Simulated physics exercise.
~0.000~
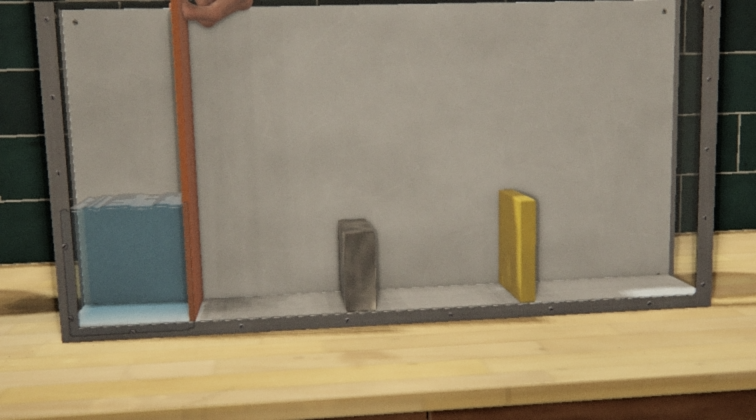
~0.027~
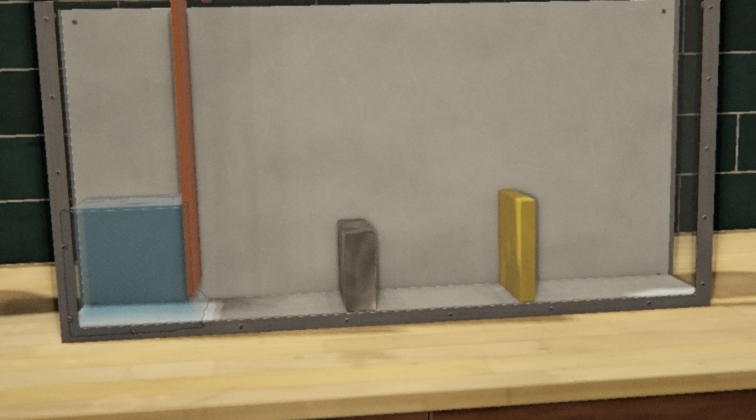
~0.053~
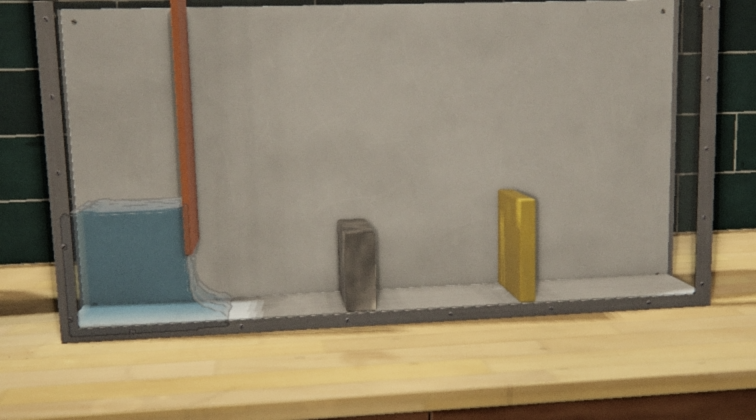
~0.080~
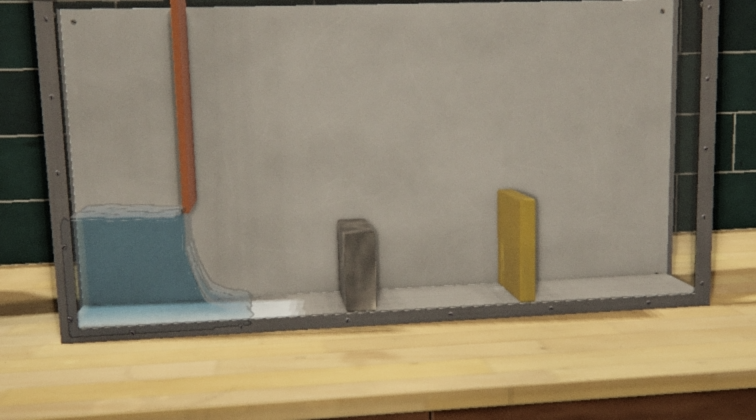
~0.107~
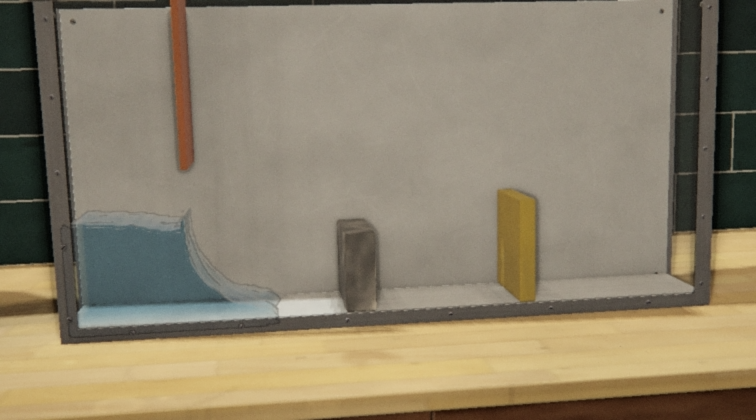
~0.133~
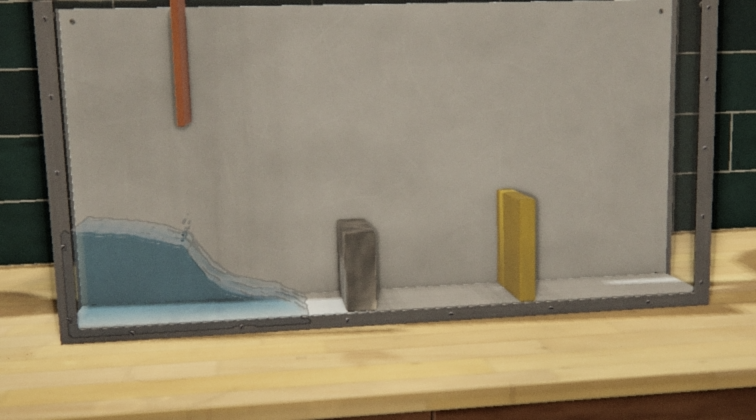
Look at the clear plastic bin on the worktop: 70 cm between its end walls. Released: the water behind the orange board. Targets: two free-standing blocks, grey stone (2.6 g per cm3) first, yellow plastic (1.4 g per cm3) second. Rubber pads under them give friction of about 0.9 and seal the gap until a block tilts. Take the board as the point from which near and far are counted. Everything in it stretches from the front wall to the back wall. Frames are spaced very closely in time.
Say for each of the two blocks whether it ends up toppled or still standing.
As I see it, the first block stays erect; the second stays erect.
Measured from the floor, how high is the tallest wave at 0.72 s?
Roughly 6.0 centimetres.
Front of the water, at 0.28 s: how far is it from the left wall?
It has got out to near 30 cm from the left end.
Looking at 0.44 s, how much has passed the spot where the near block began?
Share: Some 0 per cent.
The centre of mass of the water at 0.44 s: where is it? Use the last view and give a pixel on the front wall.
I'd put it somewhere about (258, 274) in that last view.
Then, 0.28 s in, the front has run 29 cm from the left wall, the near block is upright and the far block is upright.
Then, 0.44 s in, the near block is upright and the far block is upright.
Then, 0.72 s in, the near block is upright and the far block is upright.
Finally, the near block is upright and the far block is upright; 0 per cent of the water is past where the far block first stood.
